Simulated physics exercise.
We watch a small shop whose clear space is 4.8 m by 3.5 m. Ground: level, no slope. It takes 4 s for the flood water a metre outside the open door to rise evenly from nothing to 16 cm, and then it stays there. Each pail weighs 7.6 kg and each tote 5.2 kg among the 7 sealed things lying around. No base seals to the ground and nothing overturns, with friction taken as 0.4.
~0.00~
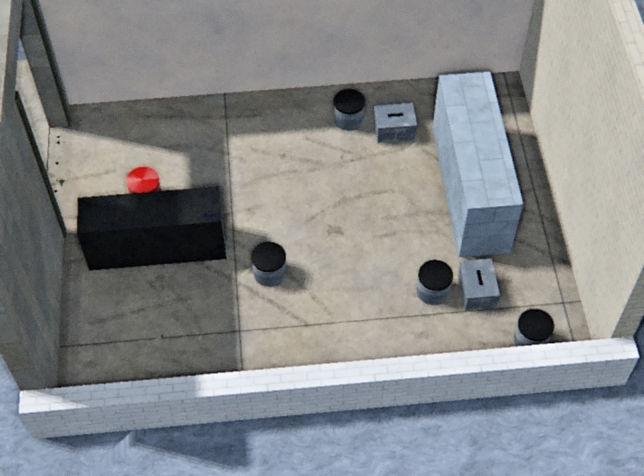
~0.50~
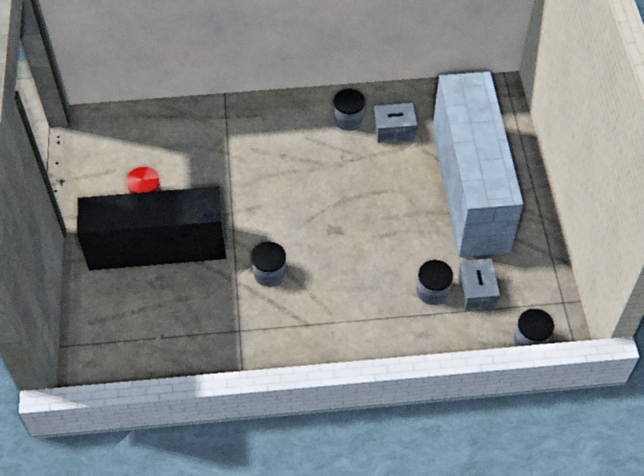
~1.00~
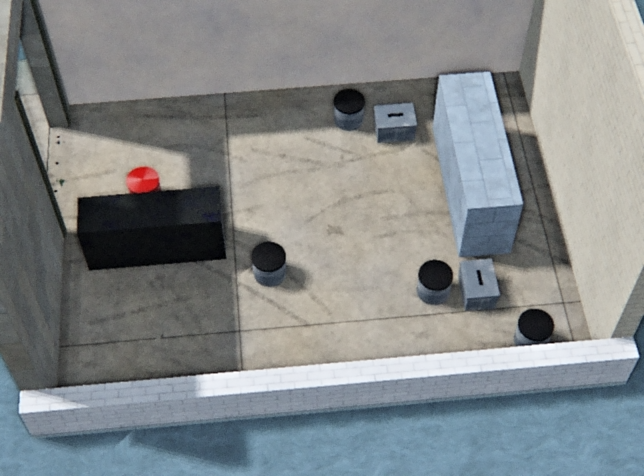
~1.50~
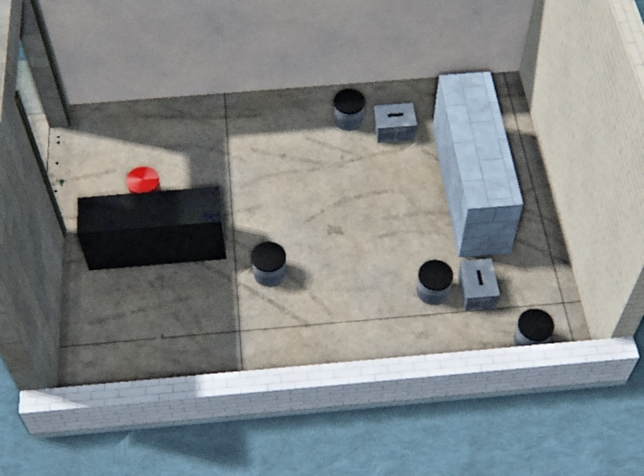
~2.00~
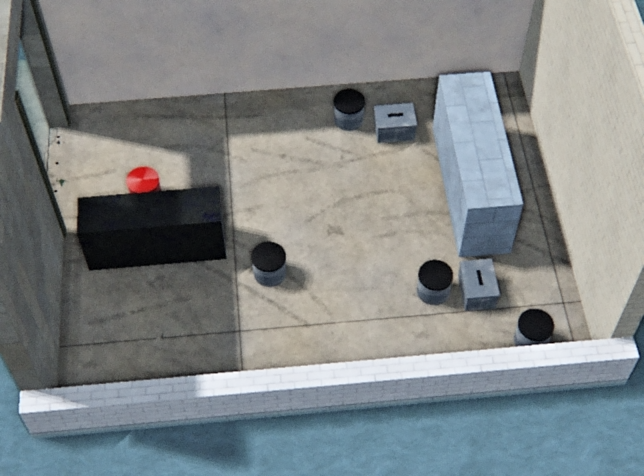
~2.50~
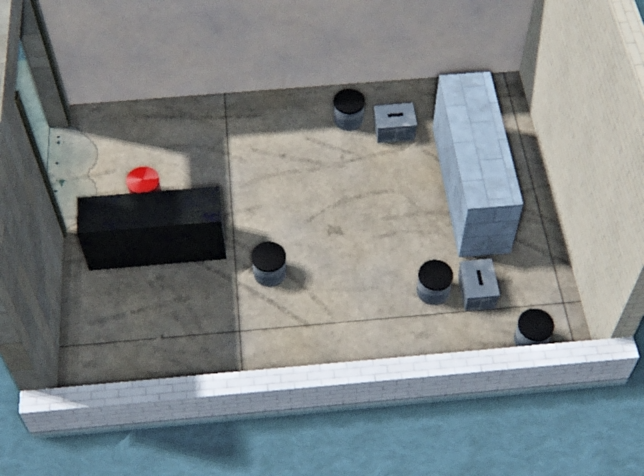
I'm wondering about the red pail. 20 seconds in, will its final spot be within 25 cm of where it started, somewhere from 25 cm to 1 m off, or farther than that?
It ends a long distance off.
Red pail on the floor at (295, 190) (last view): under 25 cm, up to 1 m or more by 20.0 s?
Looks like it is swept a long way.
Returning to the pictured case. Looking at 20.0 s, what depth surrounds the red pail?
Depth: About 14 cm.
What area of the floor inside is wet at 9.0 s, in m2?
Somewhere around 12 m2, roughly.
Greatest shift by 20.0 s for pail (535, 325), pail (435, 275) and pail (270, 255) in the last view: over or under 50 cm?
First greater, then greater, then smaller.
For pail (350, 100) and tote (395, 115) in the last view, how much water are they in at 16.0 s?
Roughly 11 and 12 cm.
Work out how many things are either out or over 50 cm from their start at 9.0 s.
The number by then is 1.
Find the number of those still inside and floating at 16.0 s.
Count: 5.
After 4.0 s the red pail is near (145, 180), 0.0 m from its start, aground; 0 afloat.
After 9.0 s the red pail is near (320, 162), 1.7 m from its start, aground; 1 afloat.
After 16.0 s the red pail is near (360, 318), 2.6 m from its start, afloat; 5 afloat.
After 20.0 s the red pail is near (92, 307), 1.5 m from its start, afloat; 7 afloat.
